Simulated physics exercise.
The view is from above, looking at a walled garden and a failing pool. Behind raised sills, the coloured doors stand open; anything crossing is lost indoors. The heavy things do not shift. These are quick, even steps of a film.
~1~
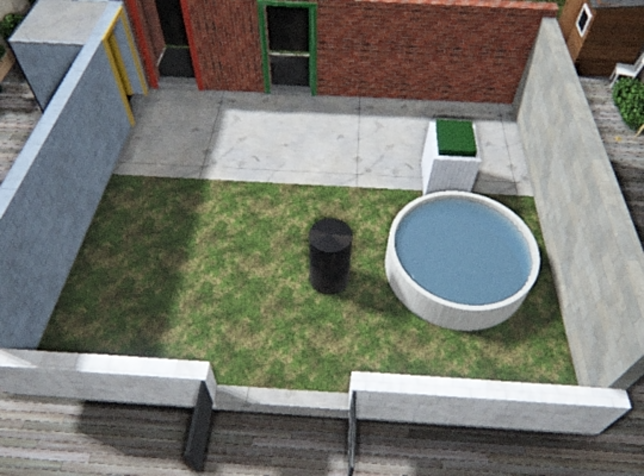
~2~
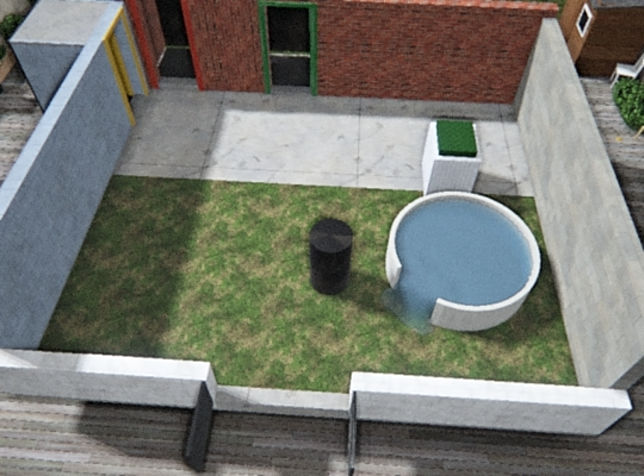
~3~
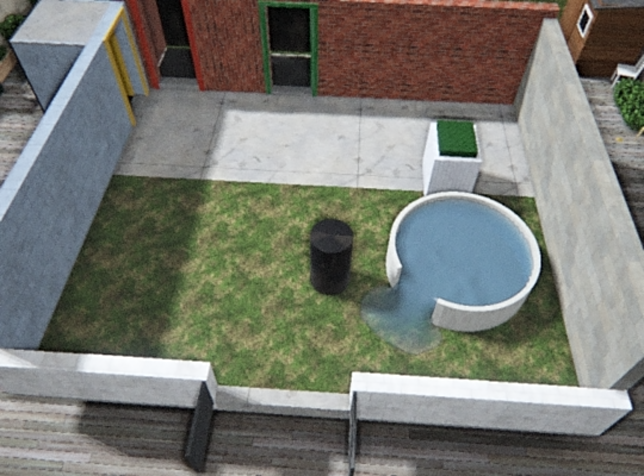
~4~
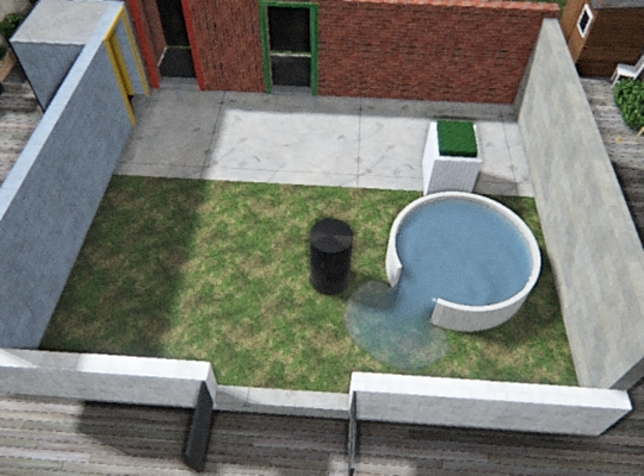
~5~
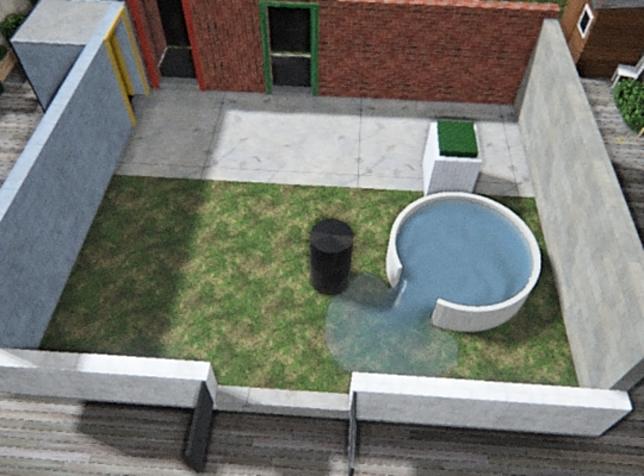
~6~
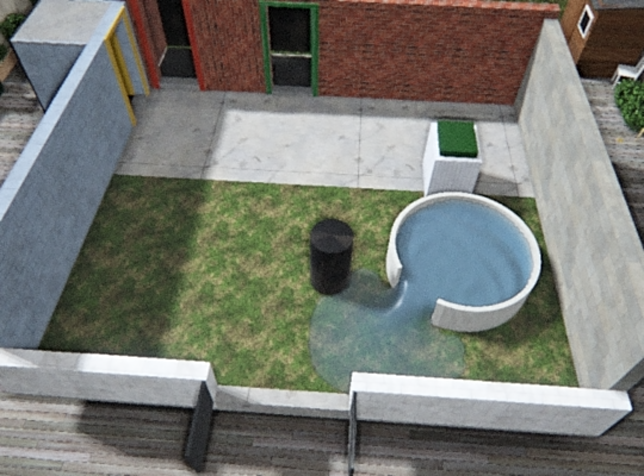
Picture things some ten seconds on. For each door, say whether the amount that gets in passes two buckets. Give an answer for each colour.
At the end, the red door does not top two buckets, the green door does not top two buckets, the yellow door does not top two buckets.
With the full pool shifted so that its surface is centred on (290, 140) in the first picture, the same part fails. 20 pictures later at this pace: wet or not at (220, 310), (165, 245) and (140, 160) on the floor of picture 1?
Soaked, soaked, soaked.
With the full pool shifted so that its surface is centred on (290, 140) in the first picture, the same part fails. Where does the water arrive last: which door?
Last: The door marked green.
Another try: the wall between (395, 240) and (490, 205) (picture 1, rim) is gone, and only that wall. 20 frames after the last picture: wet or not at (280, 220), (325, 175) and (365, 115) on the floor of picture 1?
Point by point: Soaked; soaked; soaked.
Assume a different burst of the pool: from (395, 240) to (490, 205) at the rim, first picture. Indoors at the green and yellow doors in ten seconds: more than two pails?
I'd say the green door gets more, but the yellow door gets more.
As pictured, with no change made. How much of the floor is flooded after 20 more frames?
I'd say 25 per cent.
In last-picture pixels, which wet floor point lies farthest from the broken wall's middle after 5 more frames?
My guess would be about (262, 387).
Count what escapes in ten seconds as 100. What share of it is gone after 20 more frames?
Close to 45 %.
A moment on, water covers 10 % of the floor; the red door not reached, the green door not reached, the yellow door not reached.
Next, water covers 15 % of the floor; the red door not reached, the green door not reached, the yellow door not reached.
Then, water covers 25 % of the floor; the red door not reached, the green door not reached, the yellow door not reached.
Later, water covers 40 % of the floor; the red door not reached, the green door not reached, the yellow door not reached.
In the end, water covers 55 % of the floor; the red door not reached, the green door not reached, the yellow door not reached.
